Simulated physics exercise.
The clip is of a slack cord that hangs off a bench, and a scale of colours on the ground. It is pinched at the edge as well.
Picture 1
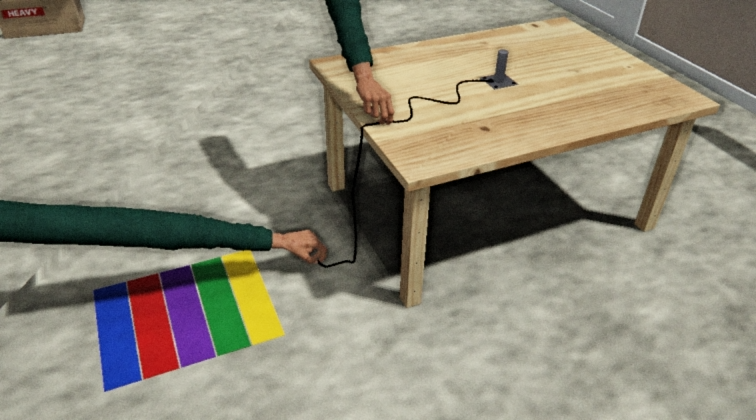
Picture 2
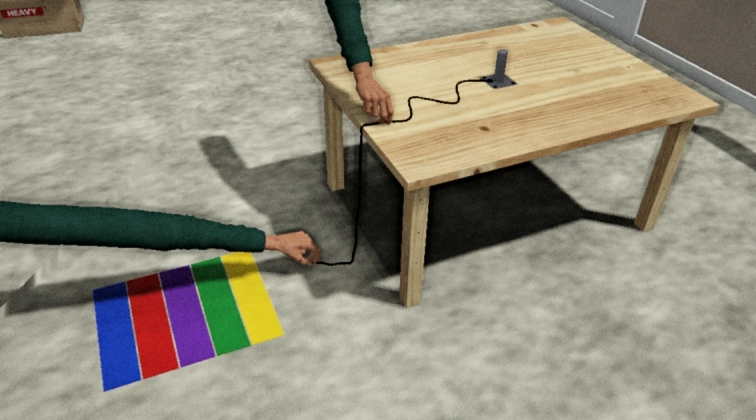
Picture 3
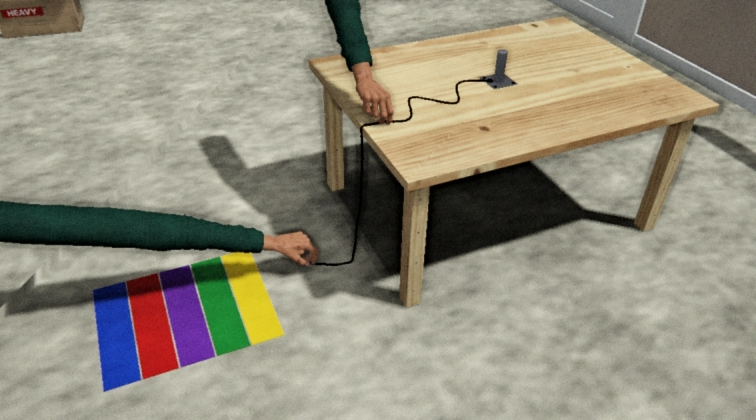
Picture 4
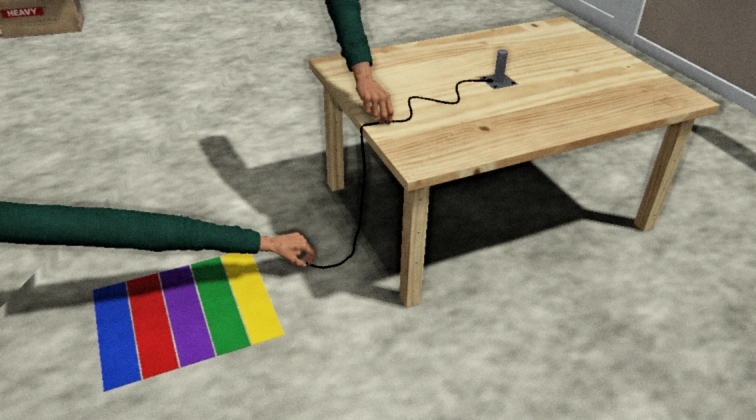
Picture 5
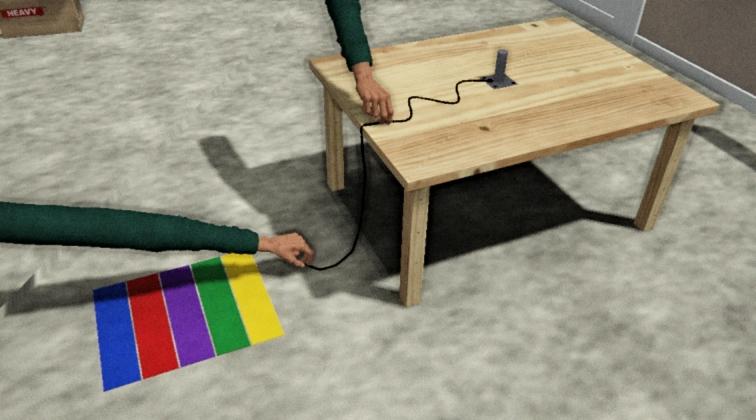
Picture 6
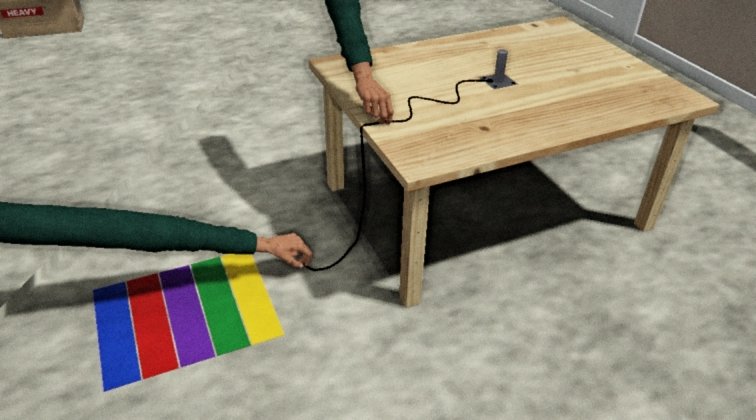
A hand near the floor drew the loose end of a black cord slightly left beside a striped colour mat, and the hanging part curved a little, while another hand pinned it at the table's edge.
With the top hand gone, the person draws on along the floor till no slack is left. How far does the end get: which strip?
The end stops over the red strip.
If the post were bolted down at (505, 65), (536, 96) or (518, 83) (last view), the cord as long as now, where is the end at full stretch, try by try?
The places are (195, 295), (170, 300) and (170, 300).
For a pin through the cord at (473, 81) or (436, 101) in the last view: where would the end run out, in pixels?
The places are (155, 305) and (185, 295).
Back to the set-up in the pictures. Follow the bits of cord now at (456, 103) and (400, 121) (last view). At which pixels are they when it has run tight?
The first at (429, 101), the second at (344, 138).
Soon after, end near (204, 292); over green.
Then, end near (171, 301); over purple.
At full stretch, end near (151, 307); over red. It gets as far as the red strip.
